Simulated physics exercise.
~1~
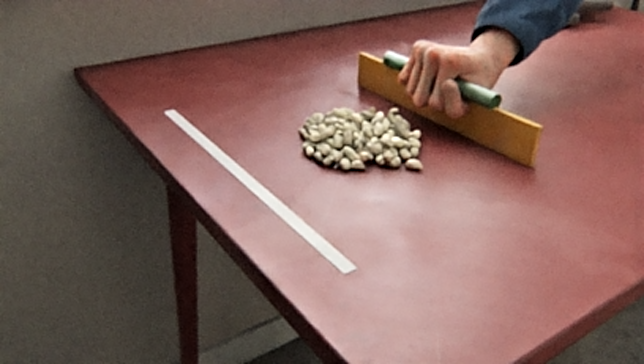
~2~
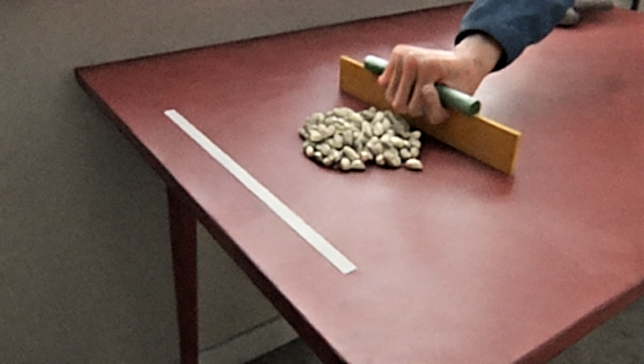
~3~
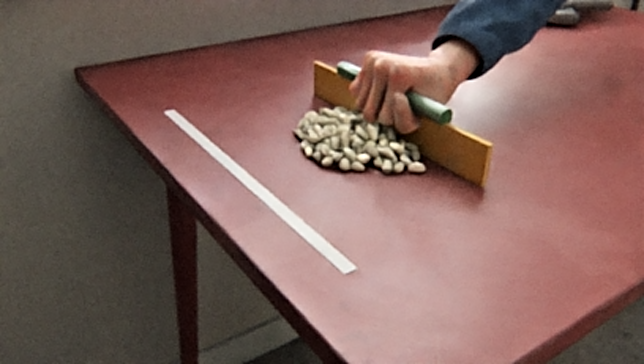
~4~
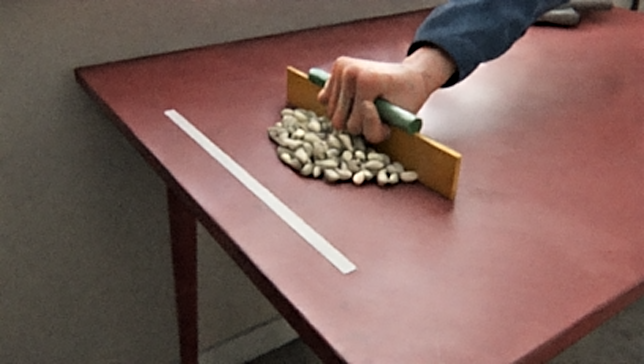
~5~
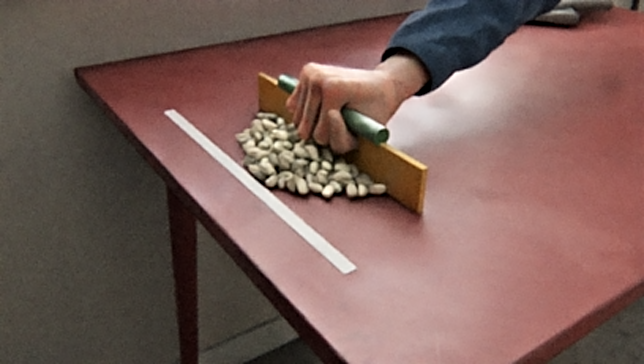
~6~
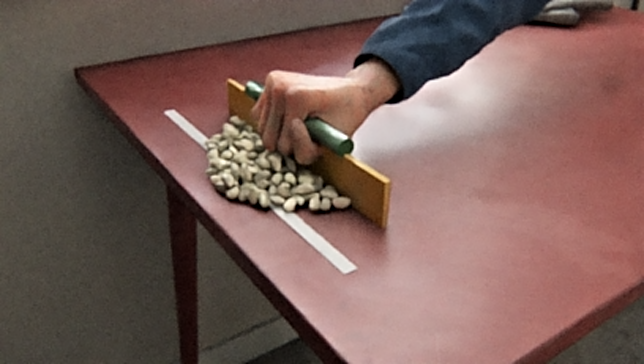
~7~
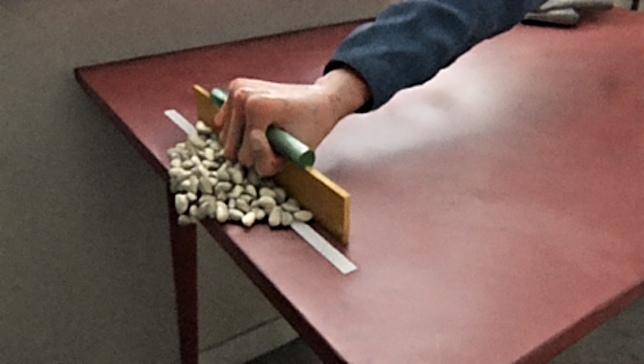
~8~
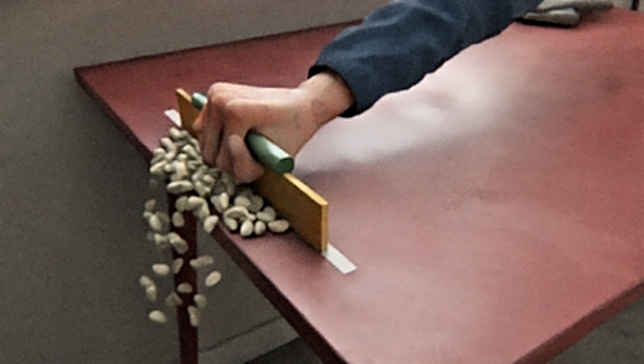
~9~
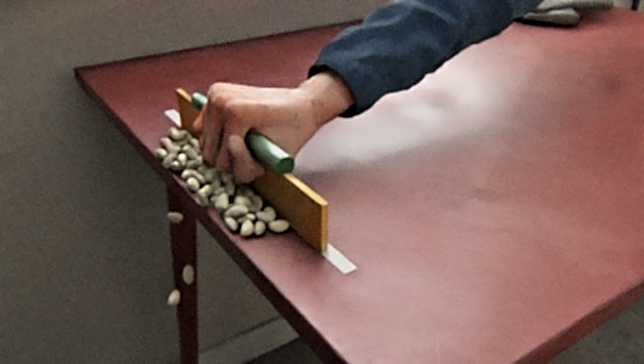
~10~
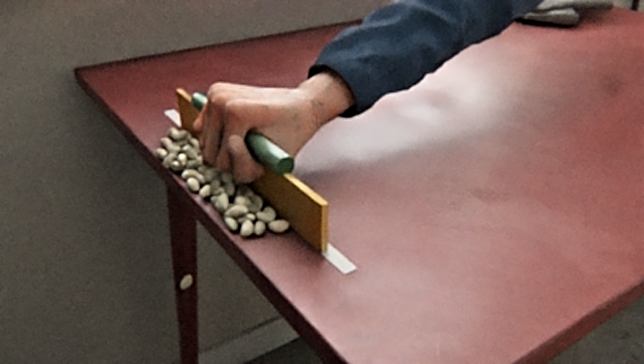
A hand in a dark blue sleeve pushed a heap of pale pebble-like pieces left across a red table with a wooden scraper, stopping at the white tape as roughly half spilled over the edge and the rest stayed on top.
